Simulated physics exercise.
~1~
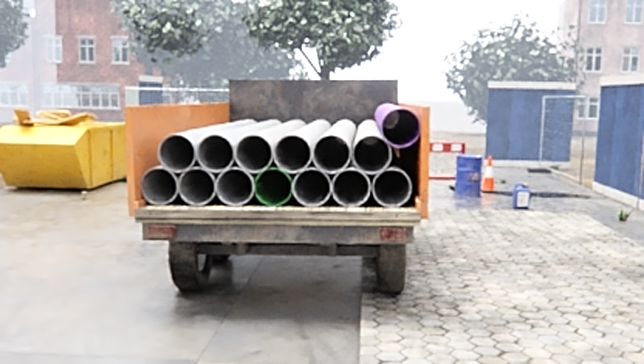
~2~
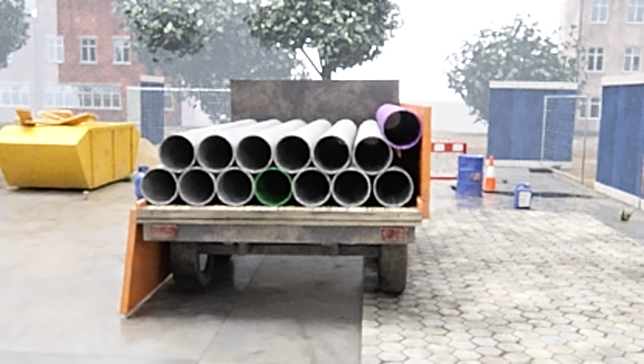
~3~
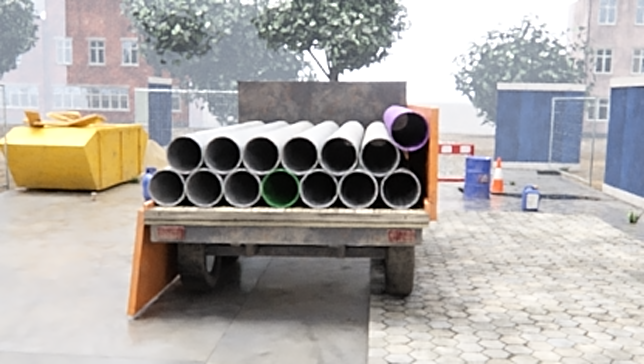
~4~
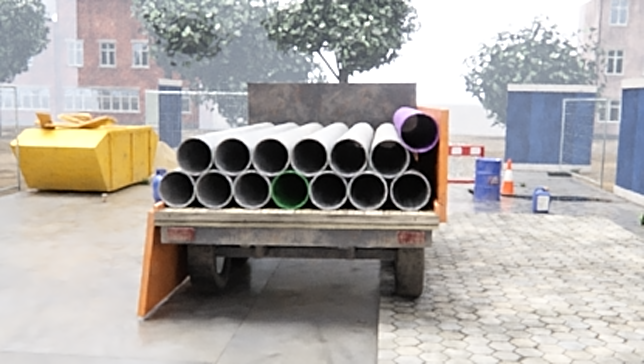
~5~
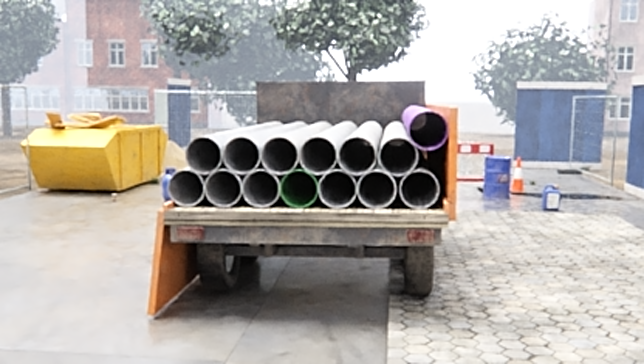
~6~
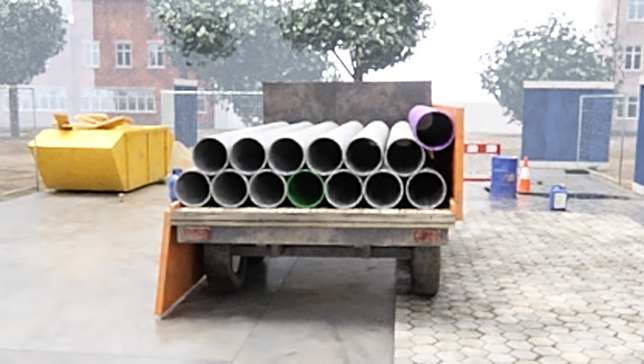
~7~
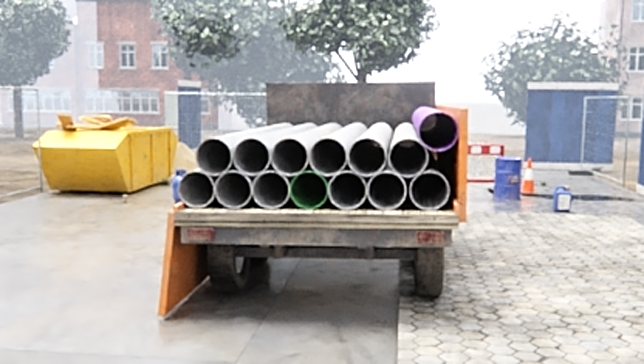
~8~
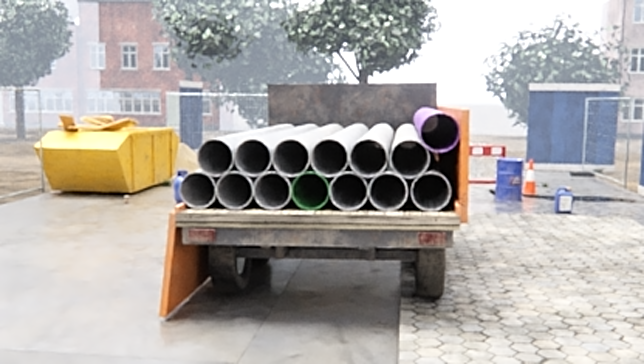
Orange left side board of a parked trailer dropping open and hanging down, while the stacked grey, green and purple pipes stay put.
